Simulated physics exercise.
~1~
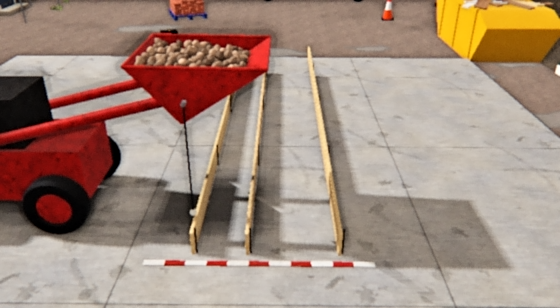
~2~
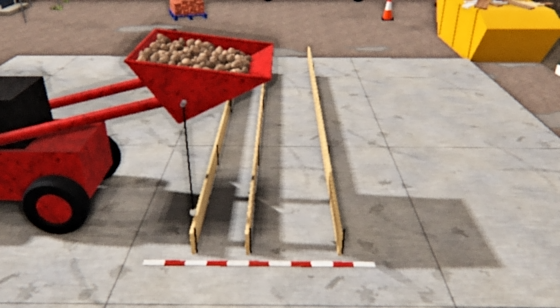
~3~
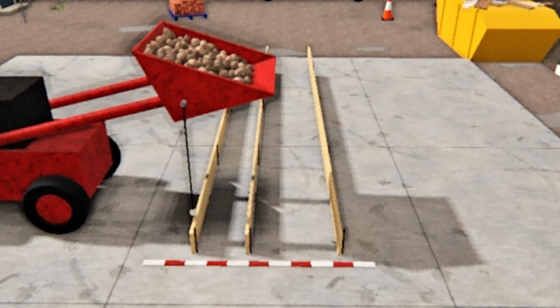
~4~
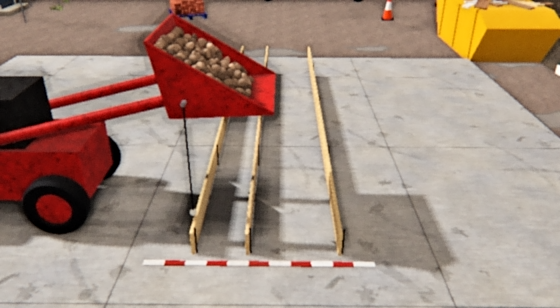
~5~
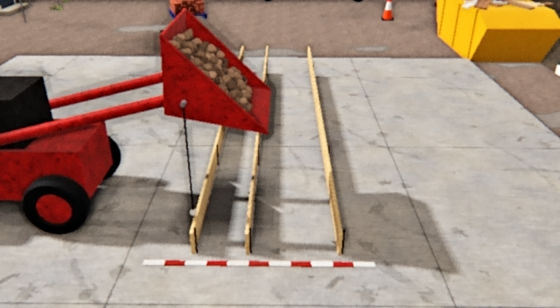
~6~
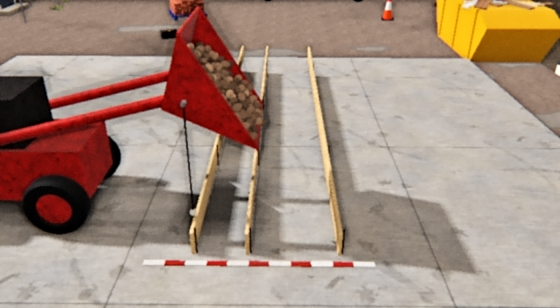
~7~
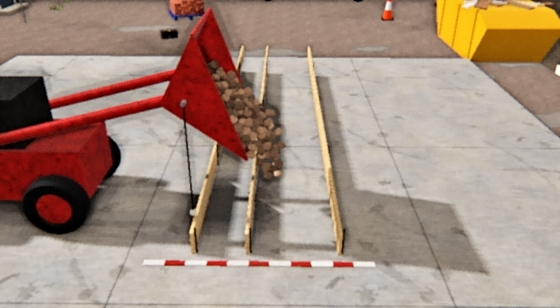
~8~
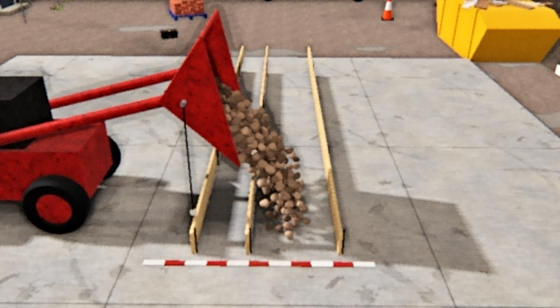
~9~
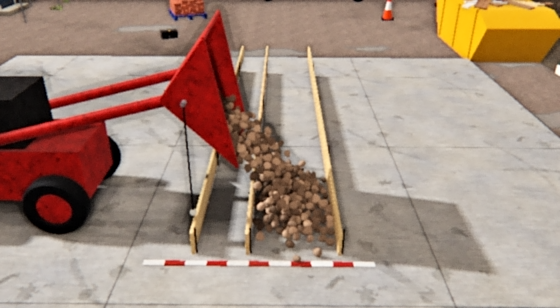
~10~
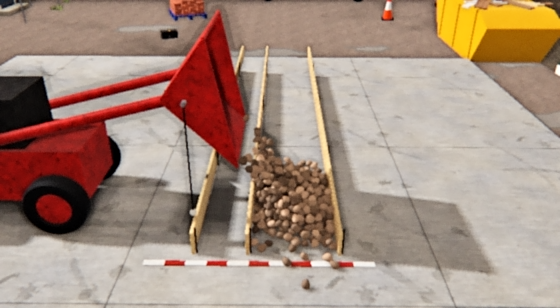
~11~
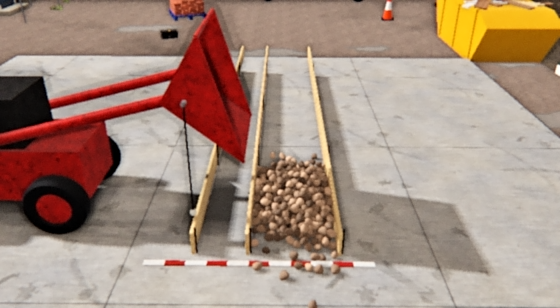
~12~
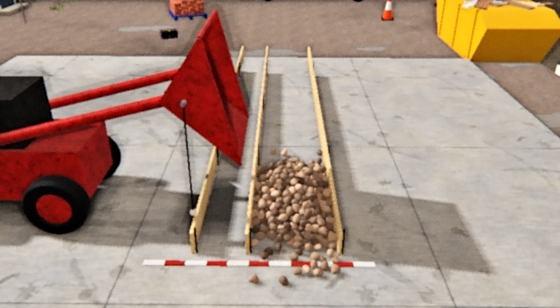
Red loader bucket tipping forward and pouring brown cobbles between wooden planks, a few rolling past the striped staff as it empties.
